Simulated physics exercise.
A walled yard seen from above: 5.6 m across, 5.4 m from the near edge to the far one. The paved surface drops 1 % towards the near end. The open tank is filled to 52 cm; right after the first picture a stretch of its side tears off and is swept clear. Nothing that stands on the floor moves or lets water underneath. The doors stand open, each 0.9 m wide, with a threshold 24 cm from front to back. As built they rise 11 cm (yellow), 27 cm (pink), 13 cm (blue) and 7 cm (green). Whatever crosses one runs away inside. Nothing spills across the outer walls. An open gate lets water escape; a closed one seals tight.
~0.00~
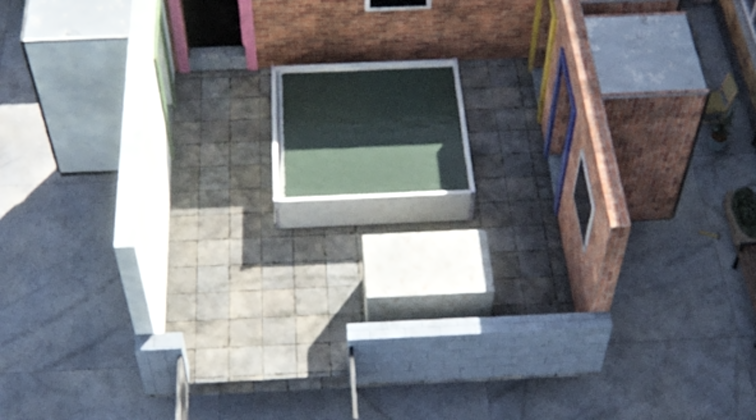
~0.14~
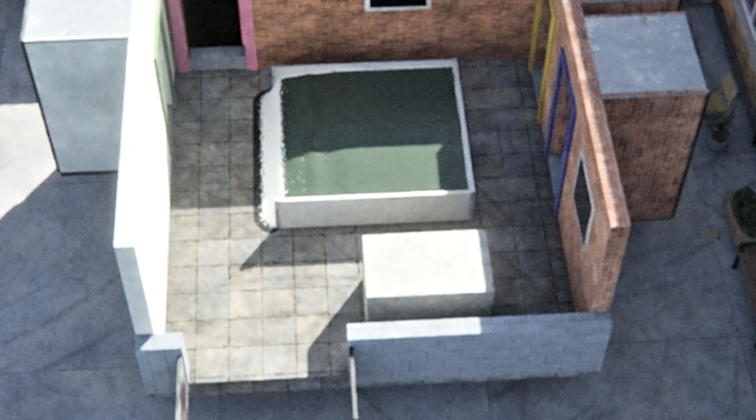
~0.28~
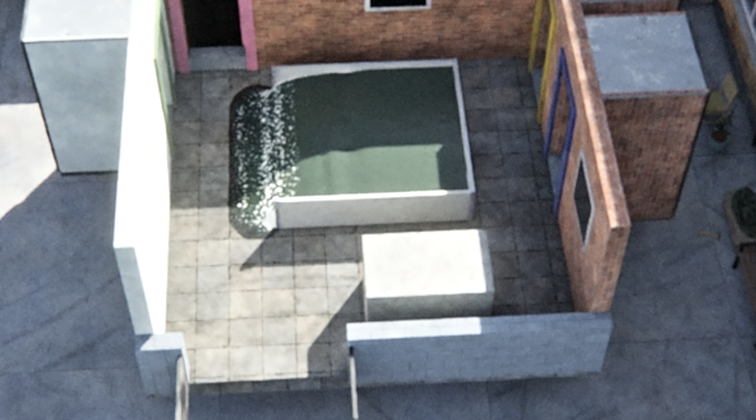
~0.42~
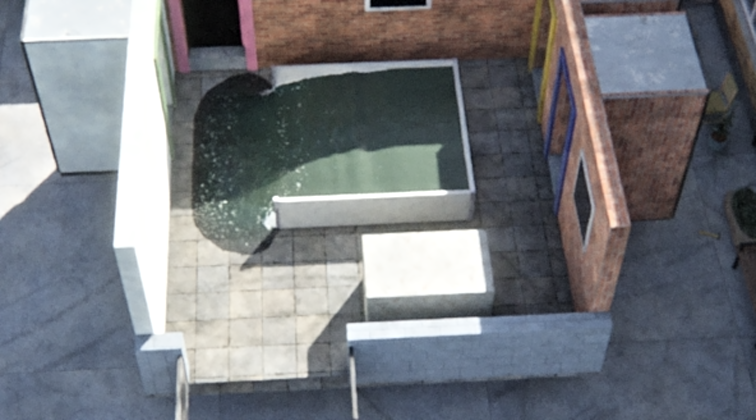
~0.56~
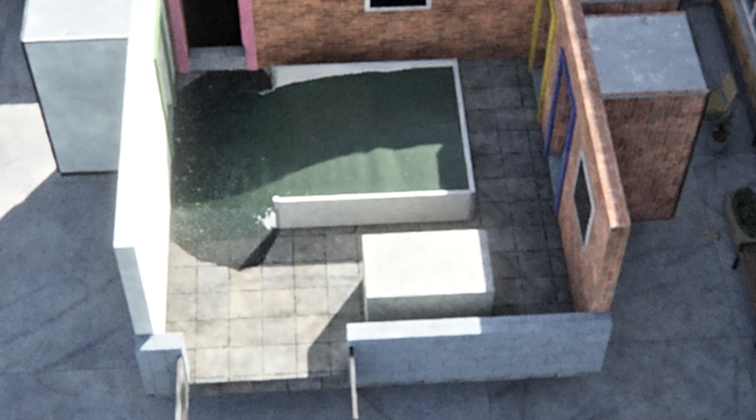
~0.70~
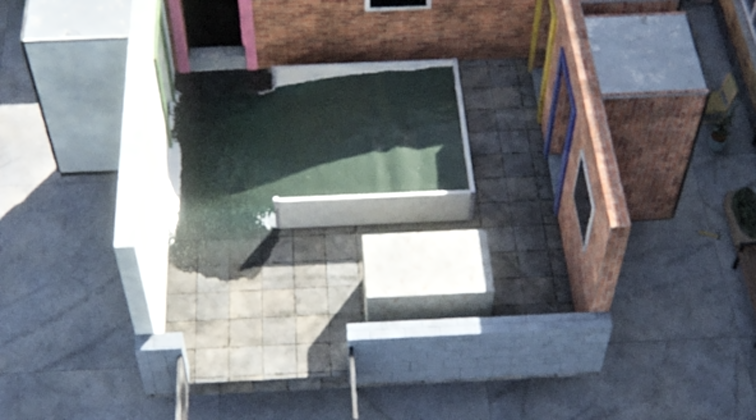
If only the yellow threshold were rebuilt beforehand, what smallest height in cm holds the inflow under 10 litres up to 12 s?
At least 14.5 cm or so.
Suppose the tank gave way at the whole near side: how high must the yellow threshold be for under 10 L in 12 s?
Then roughly 9.5 cm.
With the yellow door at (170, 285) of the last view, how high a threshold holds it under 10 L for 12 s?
Roughly 16 cm.
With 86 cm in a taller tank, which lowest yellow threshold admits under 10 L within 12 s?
About 23 cm.
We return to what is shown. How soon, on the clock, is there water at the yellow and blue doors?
Yellow 4.5 s, blue 5.5 s.
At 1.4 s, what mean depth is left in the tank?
Some 35 cm.
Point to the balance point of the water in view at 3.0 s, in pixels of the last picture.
Near (277, 173).
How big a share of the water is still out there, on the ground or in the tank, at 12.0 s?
Some 42 per cent remains.
After 1.4 s water covers 30 % of the floor, deepest (38 cm) near (184, 177); it has not reached the yellow door.
After 3.0 s water covers 45 % of the floor, deepest (35 cm) near (164, 368); it has not reached the yellow door.
After 12.0 s water covers 90 % of the floor, deepest (10 cm) near (164, 368); 4 cm at the yellow door, 25 litres in over its 11 cm threshold.
At the yellow door as built, the water arrived by 4.4 s and peaked near 15 cm at 5.2 s.
Run again over the same 12 s with other heights there, 15 litres in over 13 cm, 3 litres over 17.5 cm. The limit of 10 litres is kept from about 14.5 cm up.
